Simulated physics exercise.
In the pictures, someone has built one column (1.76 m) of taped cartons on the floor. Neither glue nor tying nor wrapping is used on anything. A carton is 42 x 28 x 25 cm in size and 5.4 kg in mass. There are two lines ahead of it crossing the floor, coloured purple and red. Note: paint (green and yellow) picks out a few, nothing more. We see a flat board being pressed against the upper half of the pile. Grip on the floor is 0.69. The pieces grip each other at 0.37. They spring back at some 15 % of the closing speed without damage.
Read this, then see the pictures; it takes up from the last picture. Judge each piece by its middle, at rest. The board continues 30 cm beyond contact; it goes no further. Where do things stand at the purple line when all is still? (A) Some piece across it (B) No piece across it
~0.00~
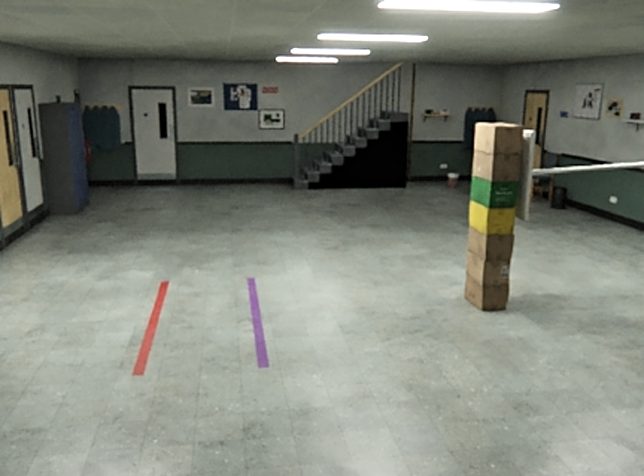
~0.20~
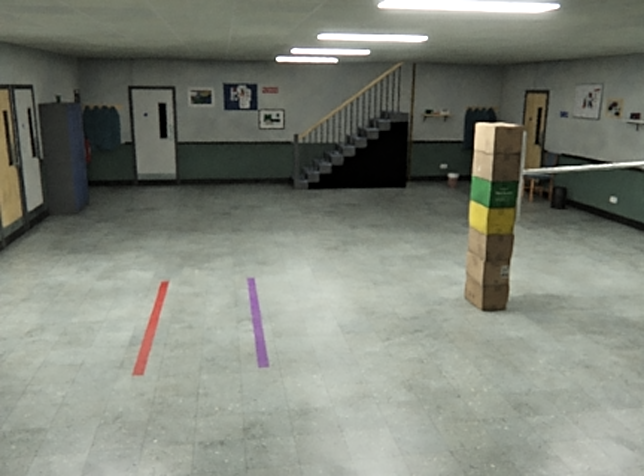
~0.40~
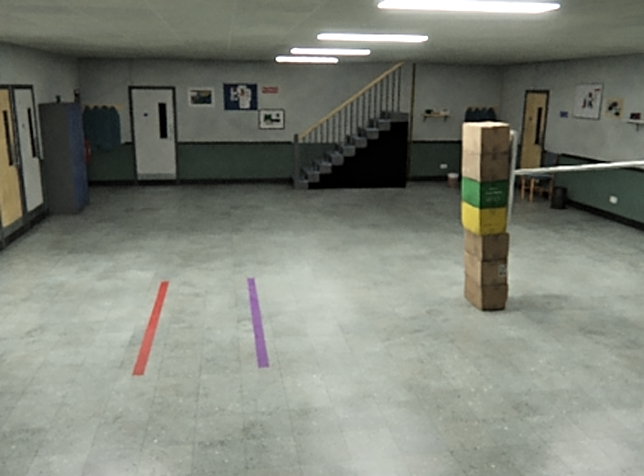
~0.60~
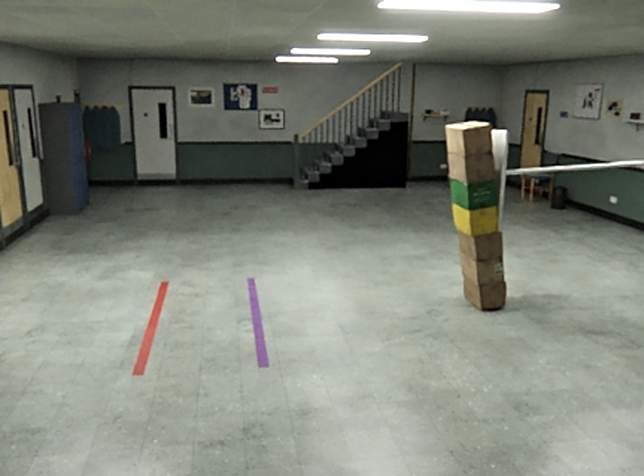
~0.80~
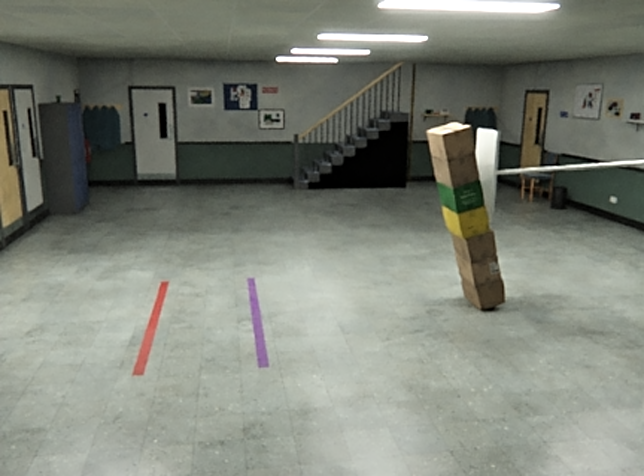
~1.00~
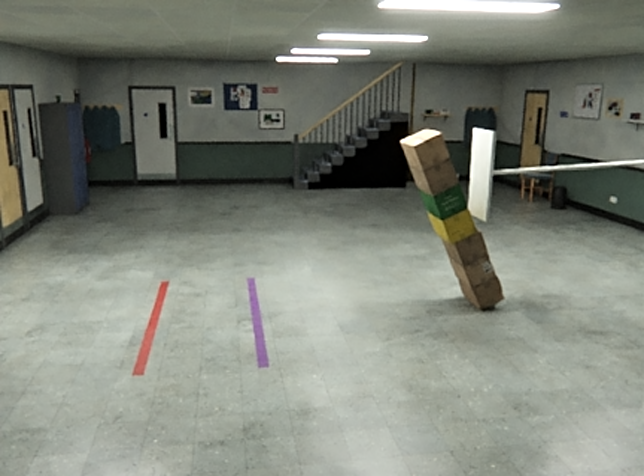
B.
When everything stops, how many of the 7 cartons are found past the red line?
That makes 0.
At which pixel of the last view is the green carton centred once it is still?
In the last picture it sits at roughly (349, 297).
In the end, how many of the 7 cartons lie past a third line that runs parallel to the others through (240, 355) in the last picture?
0.
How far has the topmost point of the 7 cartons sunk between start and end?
I make it close to 150 cm.
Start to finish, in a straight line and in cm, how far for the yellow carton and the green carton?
Displacement in cm - yellow: 130; green: 170.
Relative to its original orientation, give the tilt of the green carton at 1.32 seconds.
My estimate is close to 50°.
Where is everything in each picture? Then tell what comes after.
In the first picture (pixels give the middle of a visible side), board (531, 165) 9 cm short; red line, near end, (141, 362); purple line, near end, (262, 355); yellow carton (501, 222); green carton (504, 195); none has stirred.
Board (522, 165) 1 mm in; green carton (504, 195), in the second picture.
Board (514, 165) 9 cm in; green carton (494, 195) 4° from how it stood; yellow carton (493, 221) 4° from how it stood; steepest lean 4°, the carton at (495, 140); movement in 7 of them, in the third picture.
Board (505, 165) 17 cm in; green carton (482, 195) 9° from how it stood; yellow carton (484, 222) 9° from how it stood; steepest lean 9°, the carton at (478, 141); movement in 7 of them, in the fourth picture.
Board (496, 165) 26 cm in; green carton (469, 197) 16° from how it stood; yellow carton (474, 223) 16° from how it stood; steepest lean 16°, the carton at (459, 144); movement in 7 of them, in the fifth picture.
Board (492, 165) 30 cm in, stopped; red line, near end, (141, 362); purple line, near end, (262, 355); green carton (451, 203) 25° from how it stood; yellow carton (460, 227) 25° from how it stood; steepest lean 25°, the carton at (442, 178); movement in 7 of them, in the sixth picture.
After 1.12 s, none of the 7 cartons past the purple line, 7 disturbed; green carton 32° from how it stood, 12 cm lower; yellow carton 32° from how it stood, 8 cm lower.
After 1.32 s, none of the 7 cartons past the purple line, 7 disturbed; yellow carton 52° from how it stood, 26 cm lower; green carton 52° from how it stood, 36 cm lower.
After 1.56 s, none of the 7 cartons past the purple line, 7 disturbed; yellow carton on its side; green carton on its side.
In the end (2.5 s), none of the 7 cartons past the purple line, 7 disturbed; green carton on its side; yellow carton on its side. The farthest middle lies 27 cm short of that line. From the last view, middles, green carton near (349, 297), yellow carton near (381, 295).
